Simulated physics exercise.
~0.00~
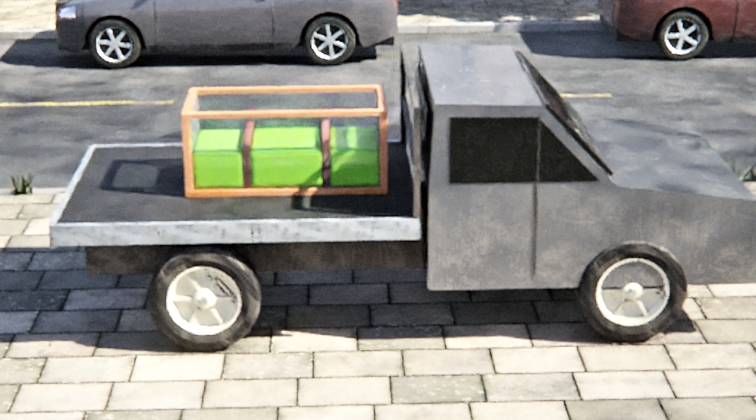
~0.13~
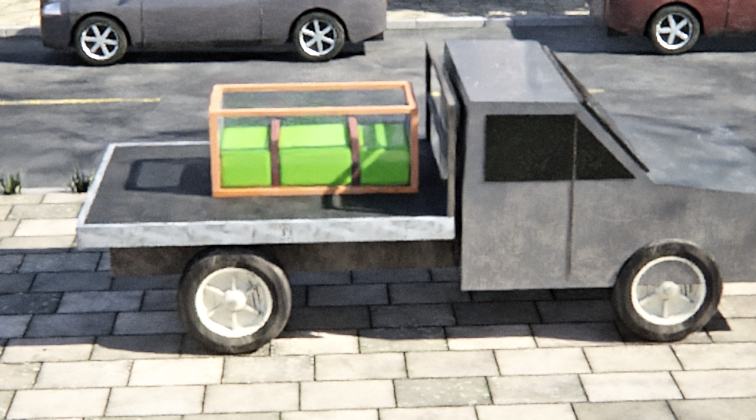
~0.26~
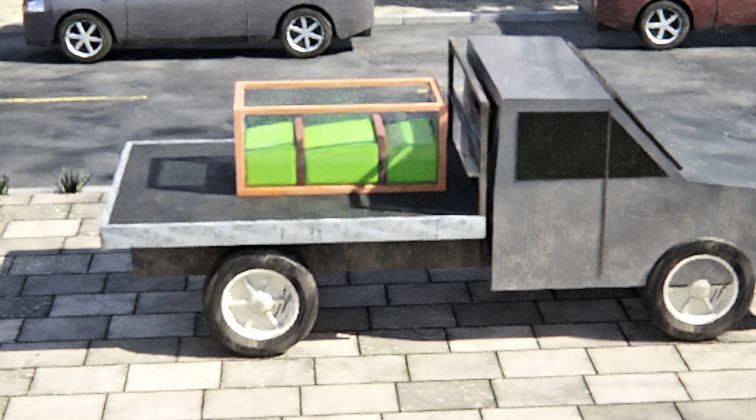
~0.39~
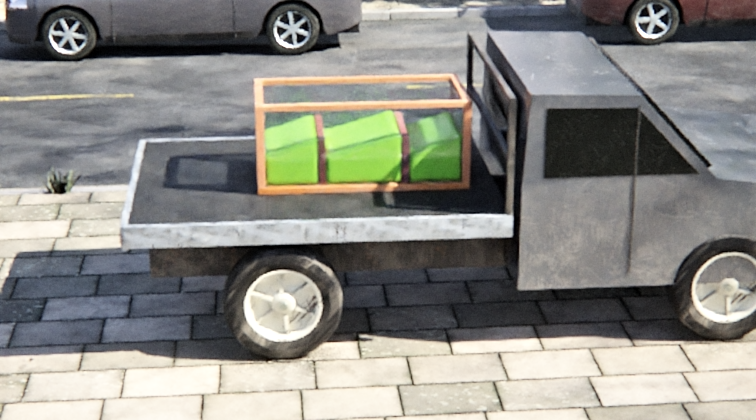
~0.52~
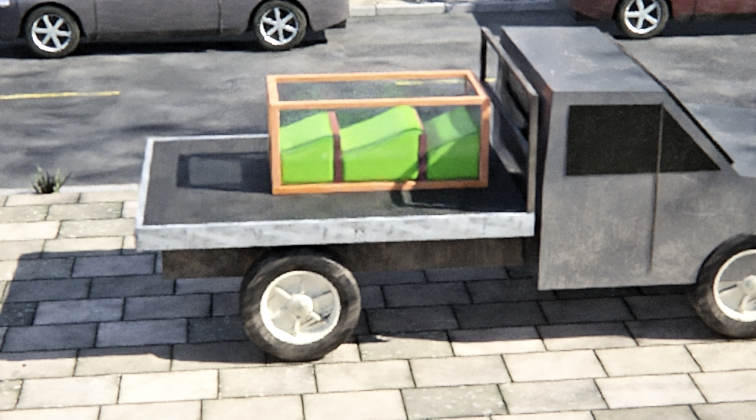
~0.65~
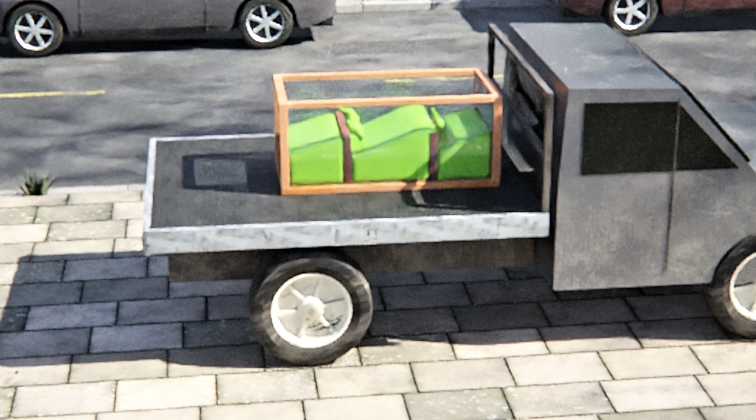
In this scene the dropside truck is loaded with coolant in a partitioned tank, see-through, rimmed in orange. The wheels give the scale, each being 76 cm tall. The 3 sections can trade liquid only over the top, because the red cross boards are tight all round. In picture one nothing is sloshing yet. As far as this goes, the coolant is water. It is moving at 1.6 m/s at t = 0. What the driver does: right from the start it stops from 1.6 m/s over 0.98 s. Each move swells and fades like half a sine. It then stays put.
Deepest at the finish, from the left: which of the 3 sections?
The third from the left.
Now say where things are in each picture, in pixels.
The first picture shows surface heights from the left, (218, 149), (283, 148), (354, 147); board top at (246, 147) and (326, 144); the front is on the right, levels are read along the near wall; a wheel hub at (204, 303).
The second picture shows surface heights from the left, (245, 148), (311, 146), (384, 145).
The third picture shows surface heights from the left, (270, 146), (337, 145), (411, 143).
The fourth picture shows surface heights from the left, (291, 144), (359, 142), (434, 140).
The fifth picture shows surface heights from the left, (306, 142), (375, 142), (452, 138).
The sixth picture shows surface heights from the left, (315, 142), (385, 142), (463, 135); a wheel hub at (312, 314).
By 0.95 s the mean depths from the left are 26, 26, 28 cm.
By 1.45 s the mean depths from the left are 26, 26, 28 cm.
By 1.95 s the mean depths from the left are 26, 26, 28 cm.
By 3.96 s the mean depths from the left are 26, 26, 28 cm.
